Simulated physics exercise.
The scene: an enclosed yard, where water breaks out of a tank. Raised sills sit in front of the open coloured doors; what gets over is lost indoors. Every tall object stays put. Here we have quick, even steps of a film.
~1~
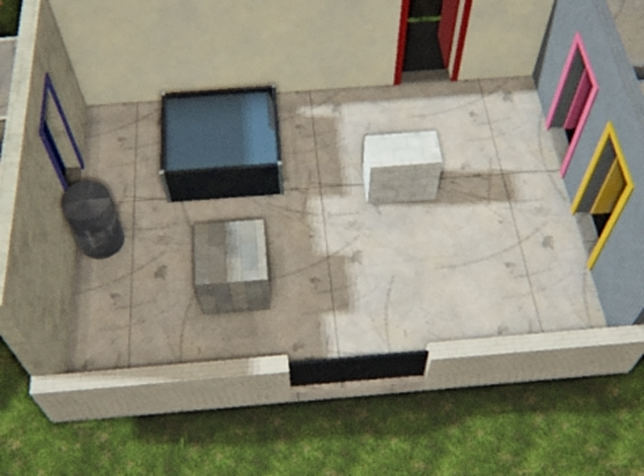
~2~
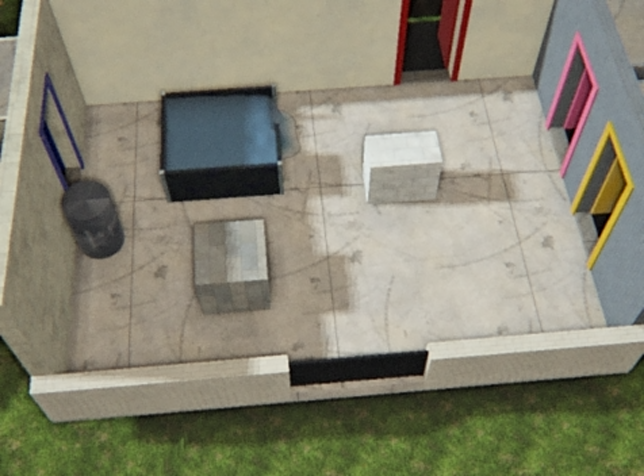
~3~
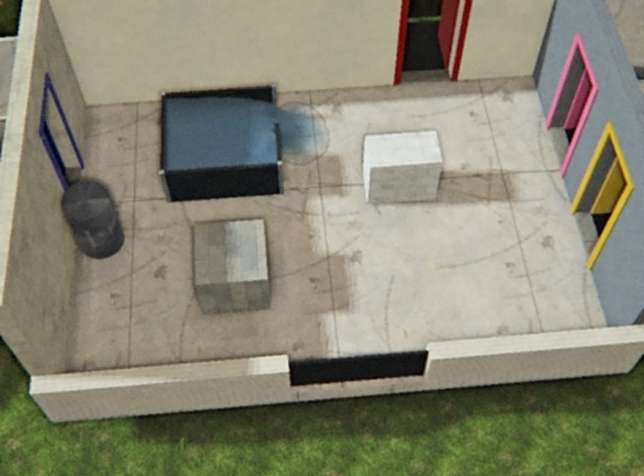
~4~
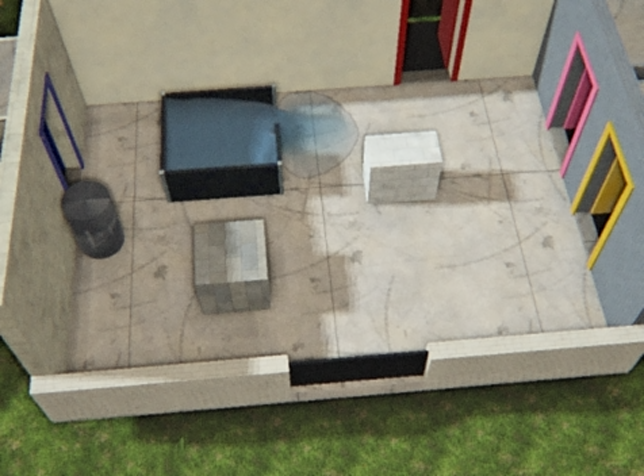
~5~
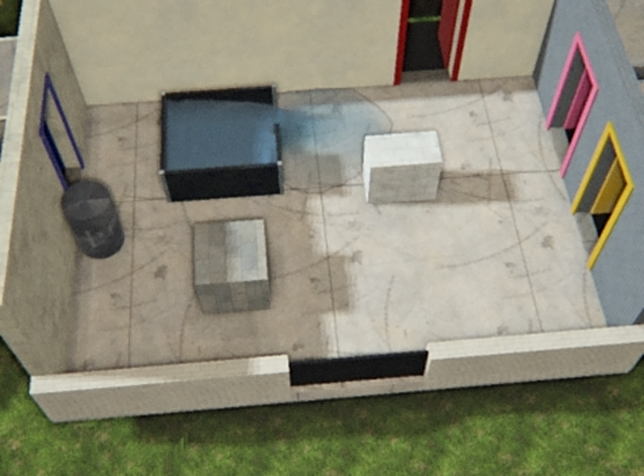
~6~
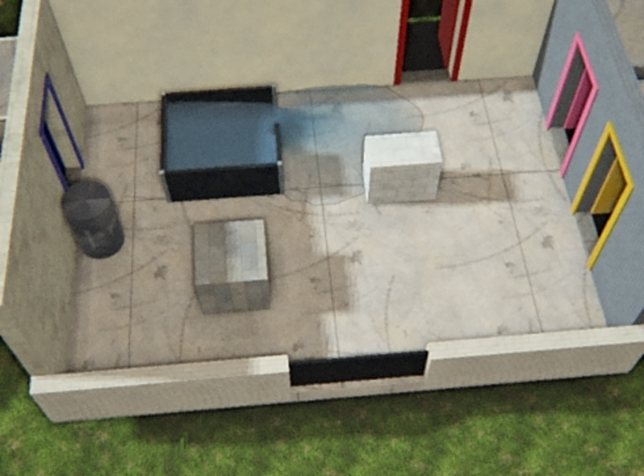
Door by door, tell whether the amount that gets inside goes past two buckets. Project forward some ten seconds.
Most likely the red door gets too much water, most likely the pink door gets too much water, most likely the blue door gets two buckets or less, most likely the yellow door gets two buckets or less.
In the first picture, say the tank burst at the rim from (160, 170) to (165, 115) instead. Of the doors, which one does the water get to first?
I'd go with the one in blue.
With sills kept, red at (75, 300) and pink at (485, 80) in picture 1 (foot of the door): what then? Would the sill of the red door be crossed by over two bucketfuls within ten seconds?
In this case red door stays within the limit.
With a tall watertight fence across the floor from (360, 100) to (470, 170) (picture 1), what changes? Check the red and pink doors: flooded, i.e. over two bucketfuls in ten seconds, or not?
The red door stays within, the pink door stays within.
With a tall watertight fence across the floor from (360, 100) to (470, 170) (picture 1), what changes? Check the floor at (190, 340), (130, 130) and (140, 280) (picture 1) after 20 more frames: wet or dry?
Taking the points in the order given, they are high and dry, high and dry and high and dry.
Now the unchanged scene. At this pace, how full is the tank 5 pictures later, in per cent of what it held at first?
My reading is roughly 66 in a hundred.
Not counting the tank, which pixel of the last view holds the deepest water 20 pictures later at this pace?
I would choose the pixel (492, 98).
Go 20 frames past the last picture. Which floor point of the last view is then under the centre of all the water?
I'd say around (361, 148).
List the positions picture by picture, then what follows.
The first frame shows still water in the tank at (220, 131).
In the second frame, the front is at (283, 115), out from the gap at (275, 125).
In the third frame, the front is at (322, 149), out from the gap at (275, 127).
In the fourth frame, water pours out at (275, 128) and has run to (350, 122).
In the fifth frame, the front is at a hidden place, out from the gap at (275, 128).
In the sixth frame, the front is at (416, 114), out from the gap at (275, 127).
A moment on, water covers 20 % of the floor; the red door wet at the sill, nothing in, the pink door not reached, the blue door not reached, the yellow door not reached.
Next, water covers 30 % of the floor; the red door under two buckets in, the pink door under two buckets in, the blue door not reached, the yellow door not reached.
Then, water covers 30 % of the floor; the red door under two buckets in, the pink door far over two buckets in, the blue door not reached, the yellow door wet at the sill, nothing in.
Later, water covers 50 % of the floor; the red door over two buckets in, the pink door far over two buckets in, the blue door not reached, the yellow door wet at the sill, nothing in.
In the end, water covers 75 % of the floor; the red door over two buckets in, the pink door far over two buckets in, the blue door not reached, the yellow door wet at the sill, nothing in.
